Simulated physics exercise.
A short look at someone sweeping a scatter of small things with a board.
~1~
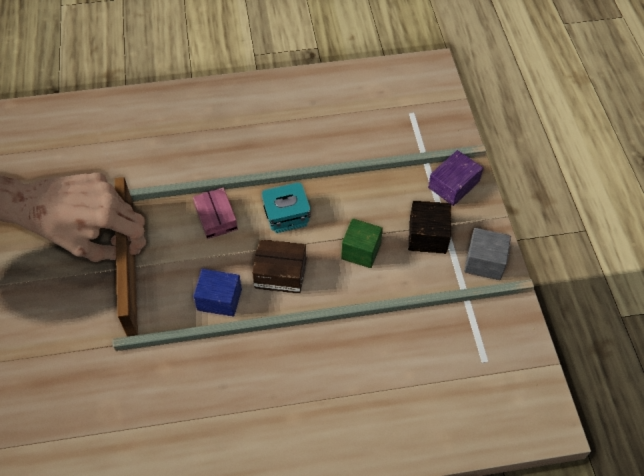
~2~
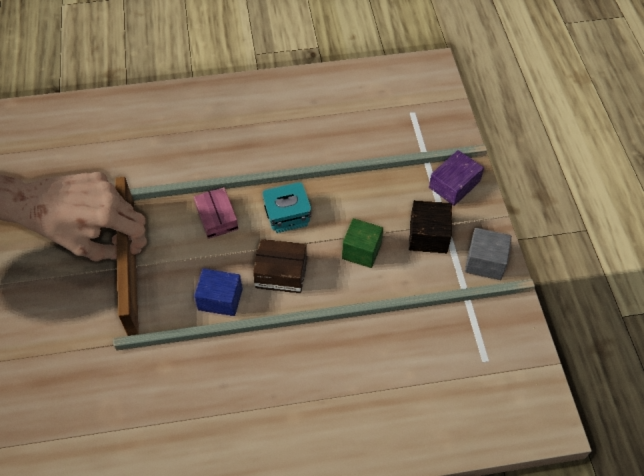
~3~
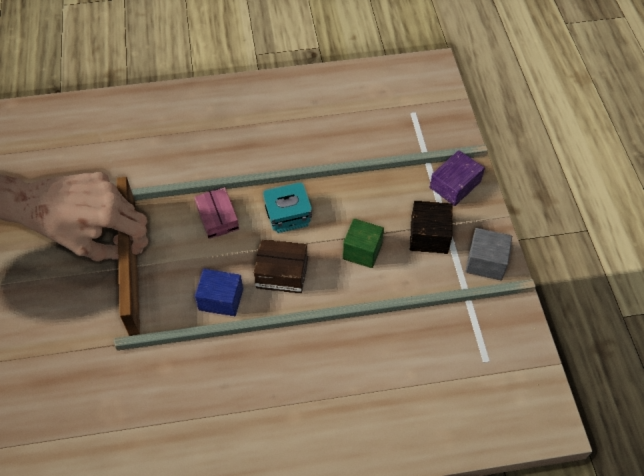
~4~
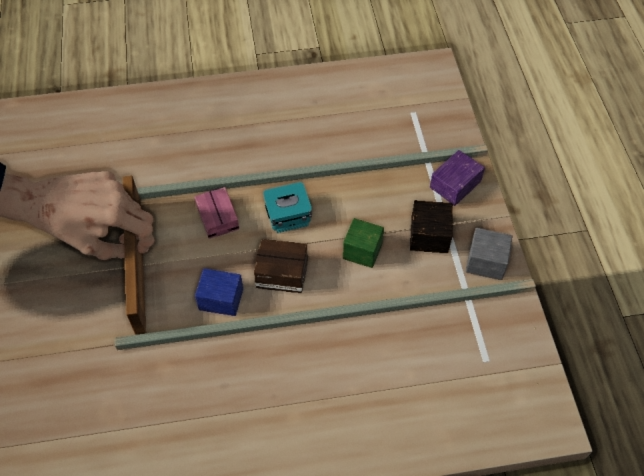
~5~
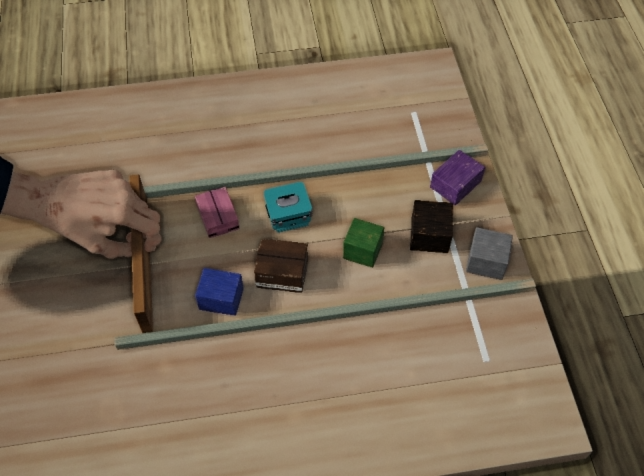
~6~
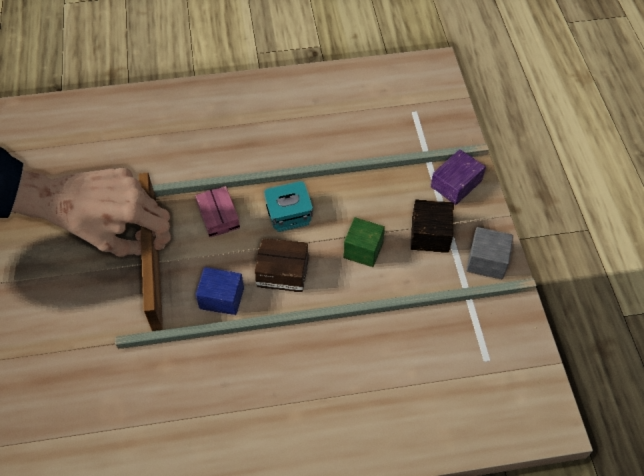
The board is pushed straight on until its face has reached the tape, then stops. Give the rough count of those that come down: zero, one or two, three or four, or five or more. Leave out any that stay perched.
As it turns out, the number that fall off is three or four.
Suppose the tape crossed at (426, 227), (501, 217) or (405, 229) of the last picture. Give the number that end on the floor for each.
The counts: 2, 8 and 1.
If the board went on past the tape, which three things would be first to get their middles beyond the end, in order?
The order is the black block, the purple block, the green block.
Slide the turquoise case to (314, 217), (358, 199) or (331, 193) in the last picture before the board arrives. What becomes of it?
In turn it is kept; holds on; is kept.
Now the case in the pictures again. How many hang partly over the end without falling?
The number is 3.
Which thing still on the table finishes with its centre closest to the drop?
The grey block.
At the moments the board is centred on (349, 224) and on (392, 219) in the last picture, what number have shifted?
The counts are 6 and 8.
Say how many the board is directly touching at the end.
In contact: 2.
Soon after, none off yet; grey block at rest near (490, 253); purple block at rest near (458, 177); black block at rest near (432, 226).
Then, none off yet; grey block at rest near (490, 253); purple block at rest near (458, 177); black block moved about its own width near (461, 217).
Further on, none off yet; grey block moved a little near (504, 254); purple block moved about its own width near (489, 171); black block tipped a little near (520, 192).
At rest, the number that fall off is three or four; fallen, green block, black block and purple block.
